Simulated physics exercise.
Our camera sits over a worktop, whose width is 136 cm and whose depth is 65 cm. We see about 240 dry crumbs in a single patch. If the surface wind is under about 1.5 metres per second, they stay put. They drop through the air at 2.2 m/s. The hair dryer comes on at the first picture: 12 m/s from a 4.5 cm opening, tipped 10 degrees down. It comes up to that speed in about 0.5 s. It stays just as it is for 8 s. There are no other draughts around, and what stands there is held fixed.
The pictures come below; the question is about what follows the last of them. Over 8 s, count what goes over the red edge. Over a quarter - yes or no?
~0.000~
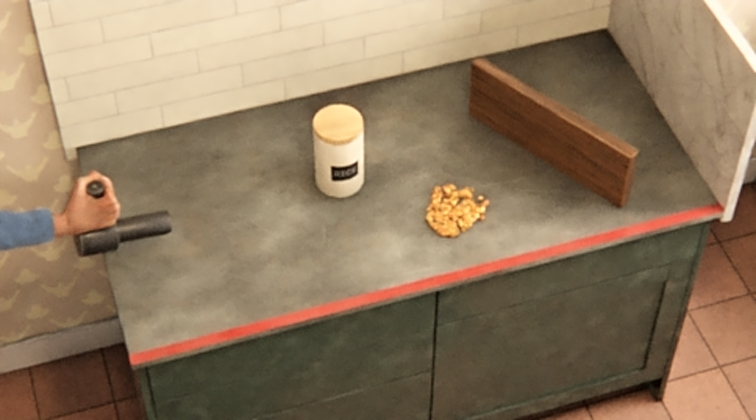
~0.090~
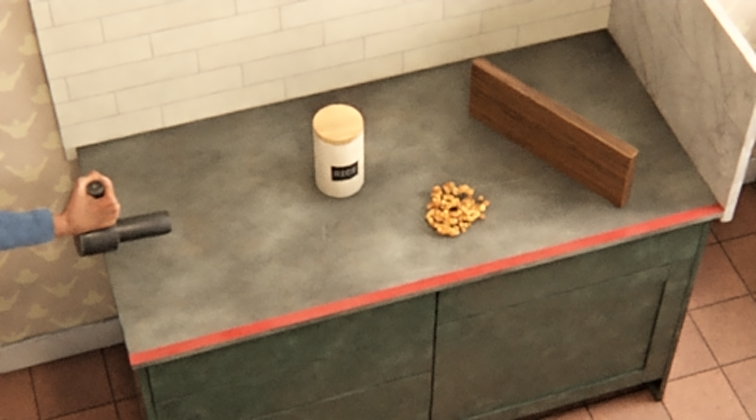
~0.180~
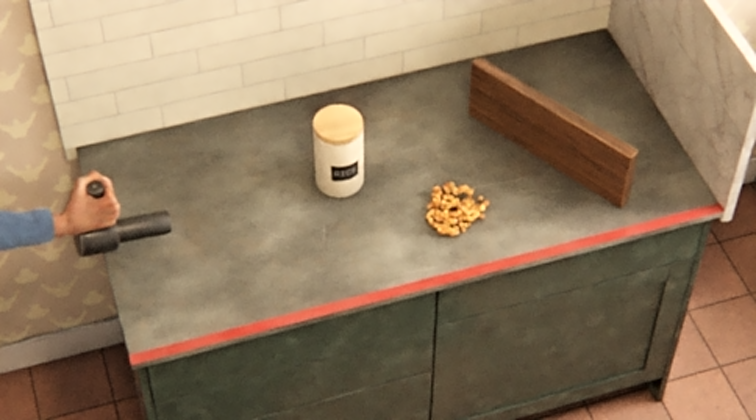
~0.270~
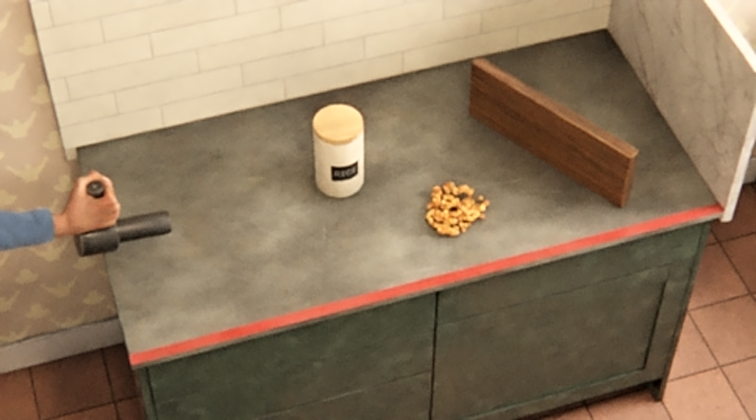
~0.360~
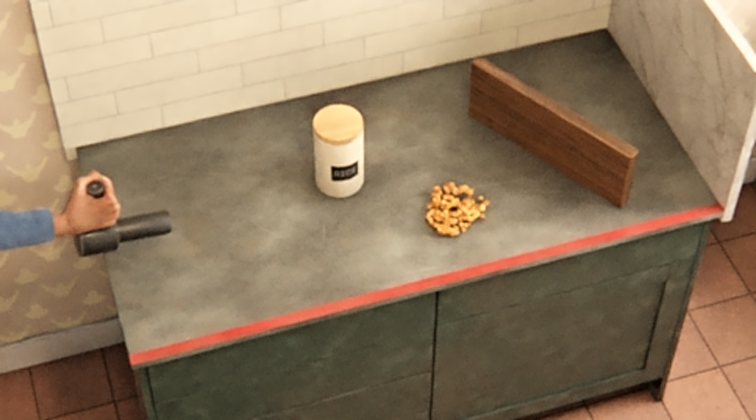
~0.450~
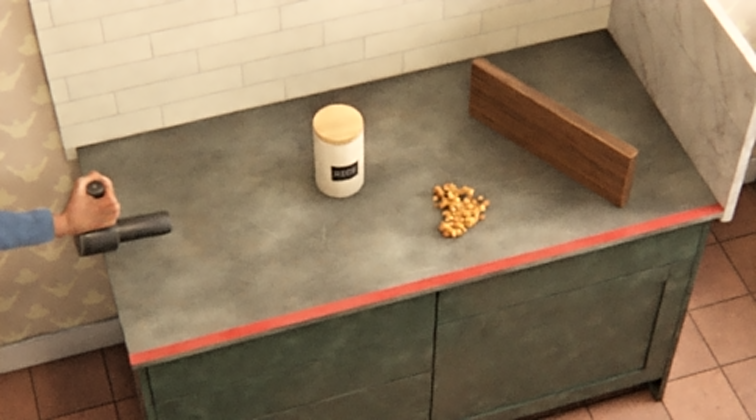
Over a quarter: Yes.
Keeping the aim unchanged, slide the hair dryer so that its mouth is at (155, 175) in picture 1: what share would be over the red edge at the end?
Outcome: Some 0 in a hundred.
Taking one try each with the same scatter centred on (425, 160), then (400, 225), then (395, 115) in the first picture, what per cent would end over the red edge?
Going through the three spots in order, you'd get 4 percent, 90 percent and 0 percent.
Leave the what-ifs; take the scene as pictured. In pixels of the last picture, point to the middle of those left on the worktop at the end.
Around (563, 173).
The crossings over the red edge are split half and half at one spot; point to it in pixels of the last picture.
I'd put my finger close to (635, 235).
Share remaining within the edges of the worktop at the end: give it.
Around 20 per cent.
After 1.6 s, 18 % are on the move or not yet settled, 77 % are over the red edge; the middle of those still in play is near (564, 176).
After 2.6 s, 15 % are on the move or not yet settled, 79 % are over the red edge; the middle of those still in play is near (563, 173).
After 4.4 s, 14 % are on the move or not yet settled, 80 % are over the red edge; the middle of those still in play is near (563, 175).
After 8.0 s, at the end, 81 % are over the red edge; the middle of those still in play is near (564, 176).
